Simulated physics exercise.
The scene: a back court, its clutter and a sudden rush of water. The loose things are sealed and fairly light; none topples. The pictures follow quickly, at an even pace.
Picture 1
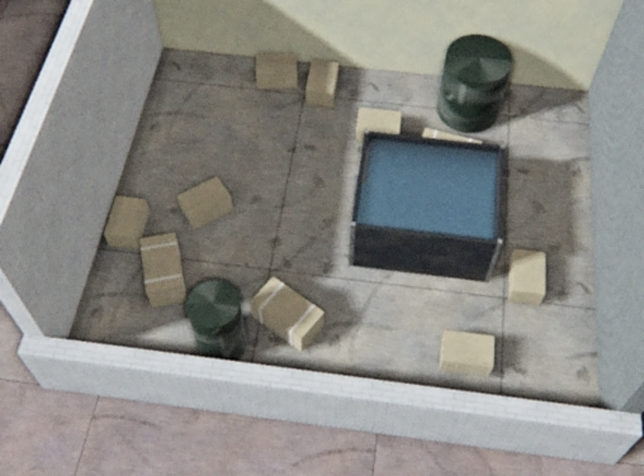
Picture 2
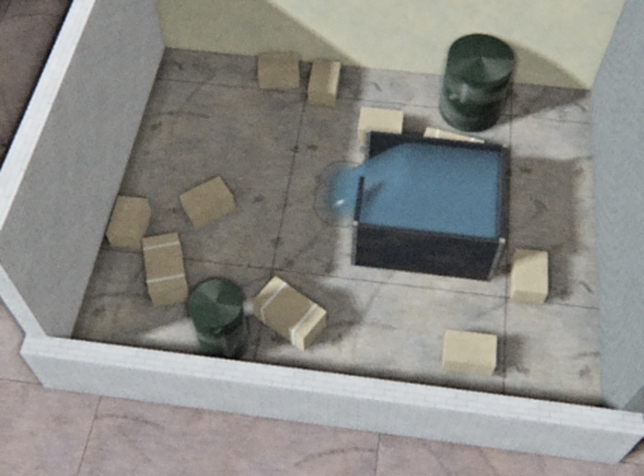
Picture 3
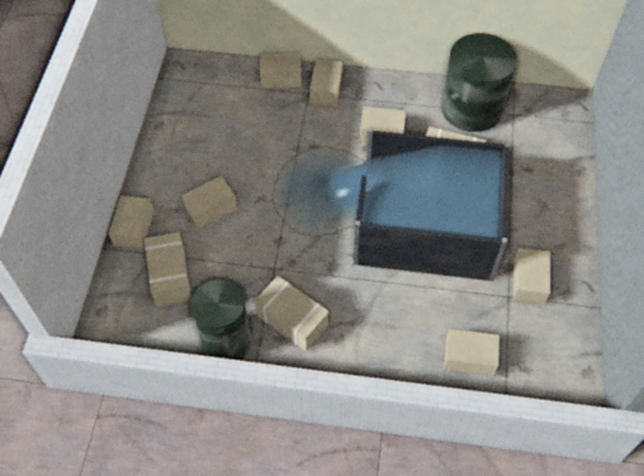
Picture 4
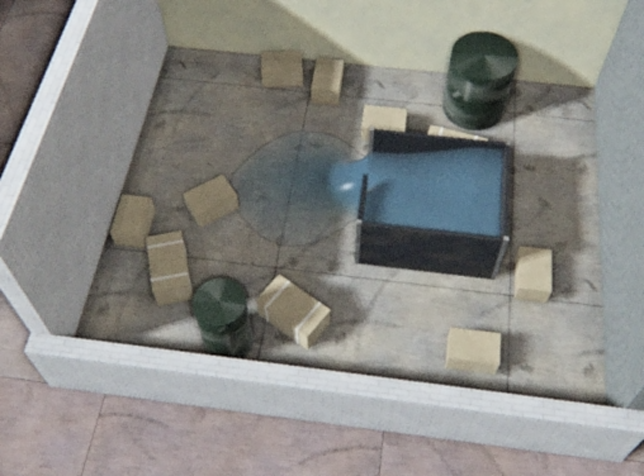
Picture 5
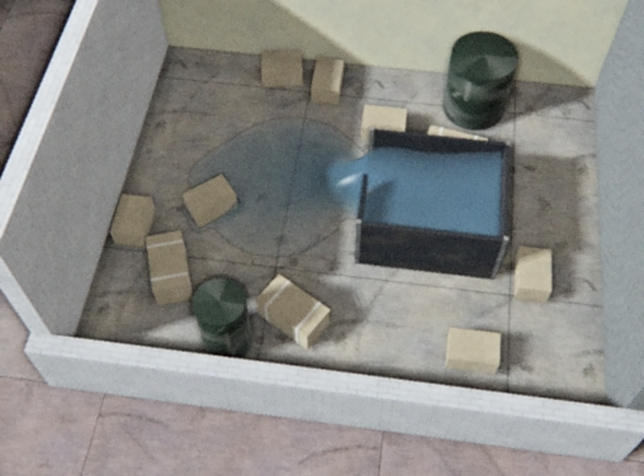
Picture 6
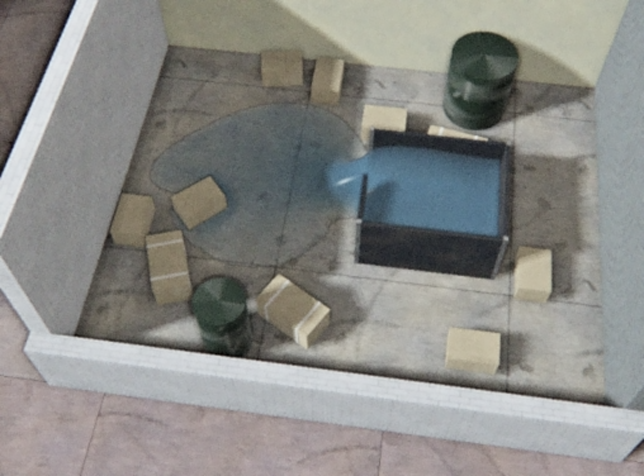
We see a walled court with scattered crates, dark green drums and a dark-sided tank of blue water; water pours from the tank's left side, spreads leftward across the floor, and nudges one crate slightly to the left.
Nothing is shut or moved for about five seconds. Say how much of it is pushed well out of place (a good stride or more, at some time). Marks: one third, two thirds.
Share: One to two thirds.
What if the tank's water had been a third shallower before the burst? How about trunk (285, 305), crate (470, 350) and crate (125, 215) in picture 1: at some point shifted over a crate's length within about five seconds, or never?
One after the other: Not that far, not that far, that far or more.
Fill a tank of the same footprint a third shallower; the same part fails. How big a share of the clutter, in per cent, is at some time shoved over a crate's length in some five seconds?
Some 30 per cent.
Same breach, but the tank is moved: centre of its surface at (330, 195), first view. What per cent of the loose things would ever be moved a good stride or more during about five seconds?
Close to 50 %.
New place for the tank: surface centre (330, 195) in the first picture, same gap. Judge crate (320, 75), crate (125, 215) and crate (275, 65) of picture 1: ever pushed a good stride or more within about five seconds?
One after the other: That far or more, pushed that far, that far or more.
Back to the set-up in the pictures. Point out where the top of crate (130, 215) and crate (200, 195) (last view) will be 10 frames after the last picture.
Close to (110, 232) and (150, 210).
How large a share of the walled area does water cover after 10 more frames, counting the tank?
Near 45 in a hundred.
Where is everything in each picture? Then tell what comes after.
The first picture shows a crate at (204, 196) rests on the ground; a crate at (469, 348) rests on the ground; 0 of 10 have shifted.
The second picture shows a crate at (206, 196), on the bottom; a crate at (471, 347) rests on the ground; 0 of 10 have shifted.
The third picture shows a crate at (209, 196) rests on the ground; a crate at (473, 347), on the bottom; 0 of 10 have shifted.
The fourth picture shows a crate at (210, 194), on the bottom; a crate at (475, 345), on the bottom; 0 of 10 have shifted.
The fifth picture shows a crate at (209, 194), on the bottom; a crate at (475, 345) rests on the ground; 0 of 10 have shifted.
The sixth picture shows a crate at (198, 197), on the bottom, close to its start; a crate at (474, 345), on the bottom; 1 of 10 have shifted.
A moment on, 1 of 10 are well off their spots; 0 afloat.
Next, 1 of 10 are well off their spots; 1 afloat.
Later, 4 of 10 are well off their spots; 3 afloat.
In the end, 5 of 10 are well off their spots, and 5 have been at some point; 4 afloat.
